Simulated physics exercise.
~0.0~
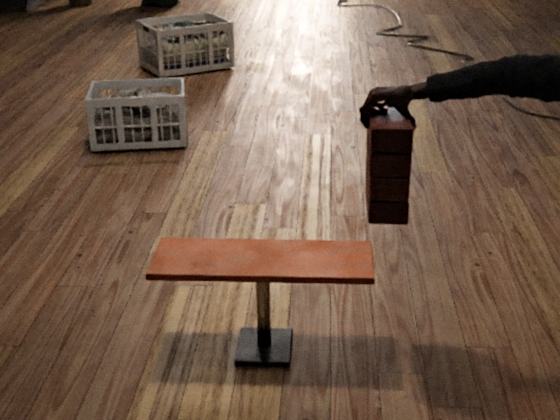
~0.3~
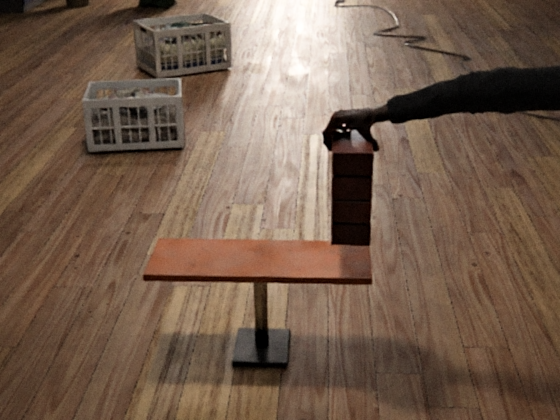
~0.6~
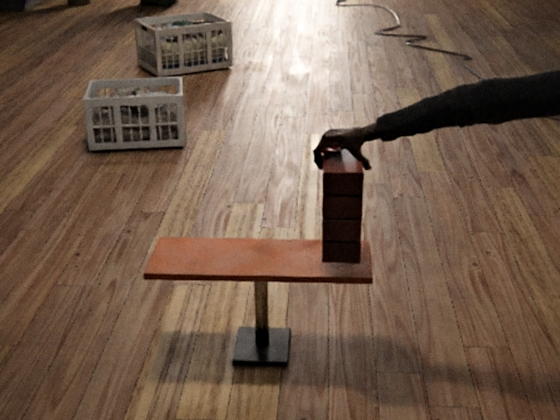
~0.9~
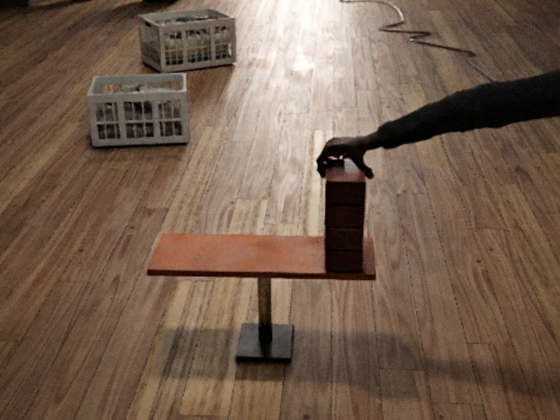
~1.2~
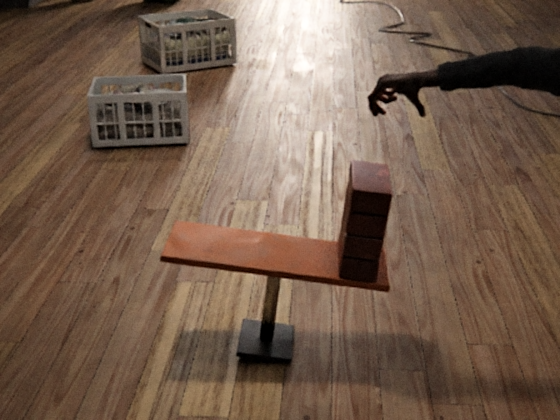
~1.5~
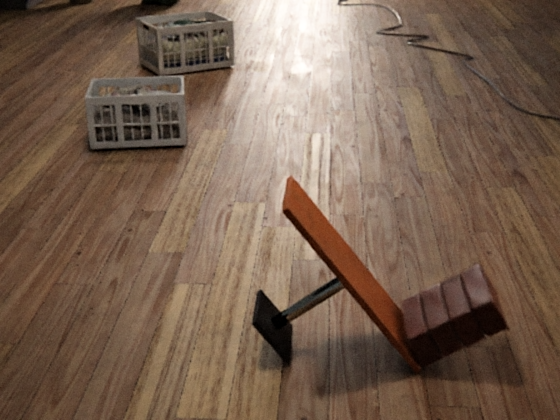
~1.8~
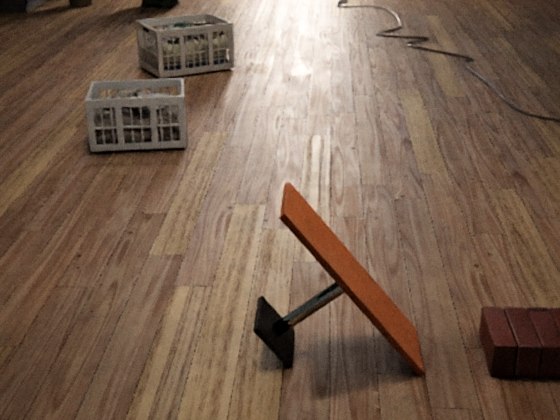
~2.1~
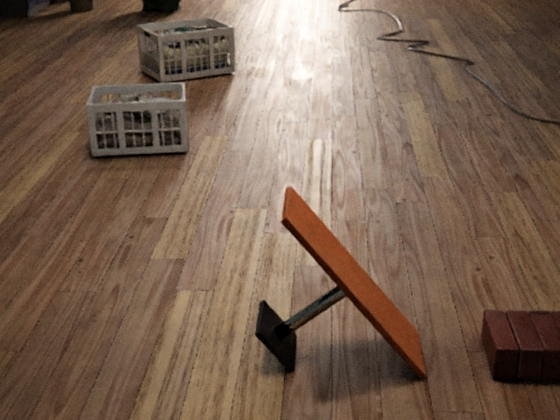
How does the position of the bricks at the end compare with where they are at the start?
At the start the bricks are held up in the air by a hand, above and to the right of the orange table. At the end they lie on the floor, lower down and farther right, near the right edge of the view.
